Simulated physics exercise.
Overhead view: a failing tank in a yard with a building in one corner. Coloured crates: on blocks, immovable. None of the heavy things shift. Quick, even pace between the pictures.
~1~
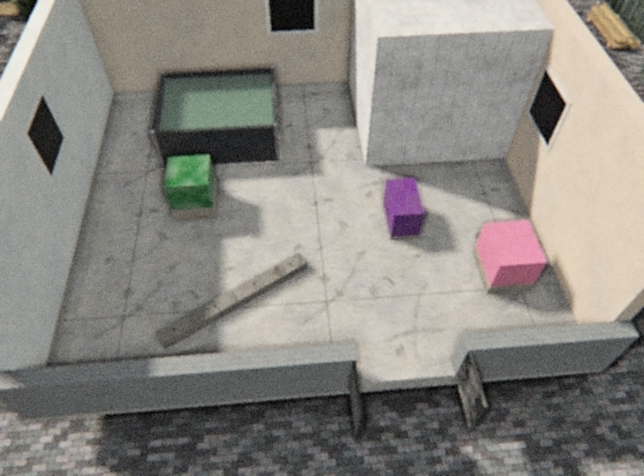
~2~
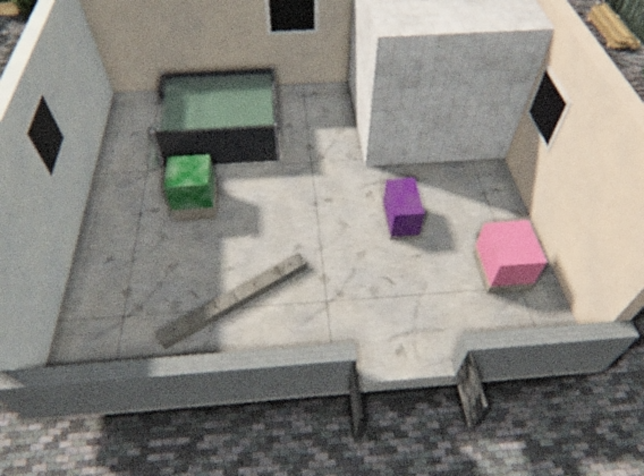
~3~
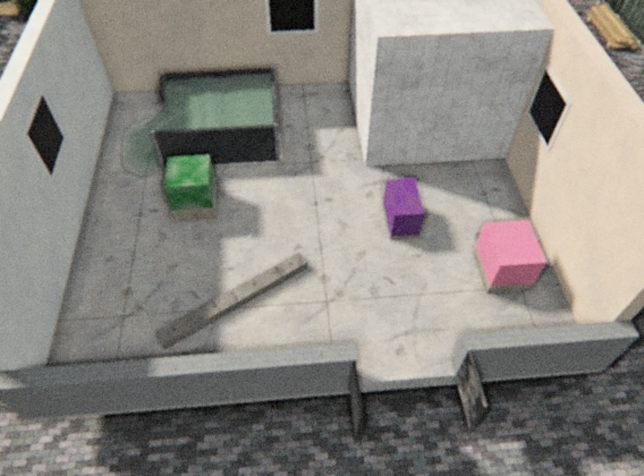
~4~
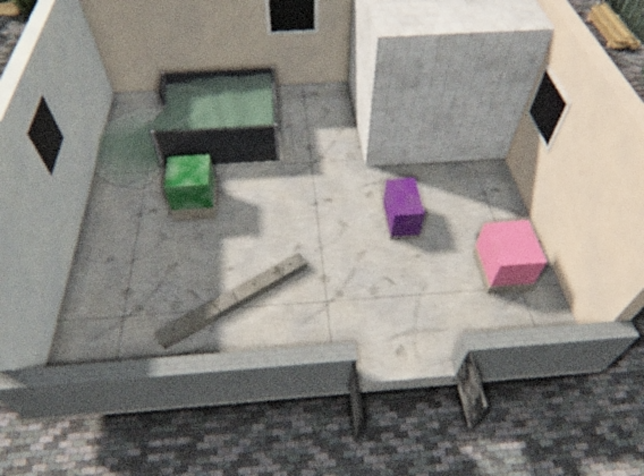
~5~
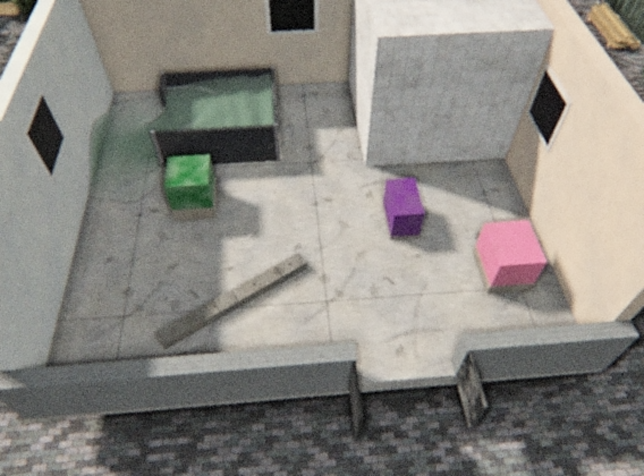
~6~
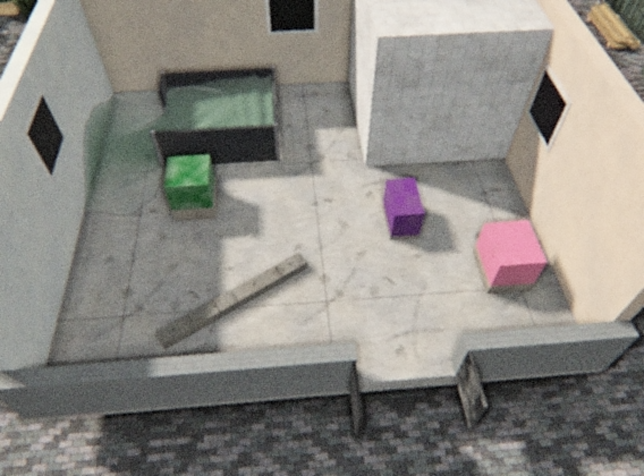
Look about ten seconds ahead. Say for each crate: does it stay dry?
Looks like the pink crate is out of reach of the water. Looks like the green crate is out of reach of the water. Looks like the purple crate is within reach of the water.
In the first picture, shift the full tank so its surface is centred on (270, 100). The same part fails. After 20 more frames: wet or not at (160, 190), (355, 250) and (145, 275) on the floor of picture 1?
Submerged, untouched, submerged.
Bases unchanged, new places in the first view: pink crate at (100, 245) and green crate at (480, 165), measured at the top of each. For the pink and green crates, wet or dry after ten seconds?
The pink crate gets flooded, while the green crate stays clear.
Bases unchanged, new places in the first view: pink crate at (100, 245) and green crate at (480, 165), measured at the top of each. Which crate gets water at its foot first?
Pink crate.
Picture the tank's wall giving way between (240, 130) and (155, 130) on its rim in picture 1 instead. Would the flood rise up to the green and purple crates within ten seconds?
Observed: Green is doused; purple is doused.
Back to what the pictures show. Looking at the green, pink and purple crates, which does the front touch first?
First comes the green crate.
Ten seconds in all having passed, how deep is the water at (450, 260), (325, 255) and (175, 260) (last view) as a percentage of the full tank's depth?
Going in order, roughly 2, 8 and 8 %.
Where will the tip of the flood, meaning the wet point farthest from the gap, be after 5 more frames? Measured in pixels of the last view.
My guess would be about (64, 299).
A moment on, water covers 15 % of the floor; the pink crate not reached, the green crate not reached, the purple crate not reached.
Next, water covers 30 % of the floor; the pink crate not reached, the green crate water round its plinth, the purple crate not reached.
Then, water covers 45 % of the floor; the pink crate not reached, the green crate water round its plinth, the purple crate not reached.
Later, water covers 80 % of the floor; the pink crate water round its plinth, the green crate water round its plinth, the purple crate water round its plinth.
In the end, water covers 95 % of the floor; the pink crate stayed above the water, the green crate stayed above the water, the purple crate was topped.
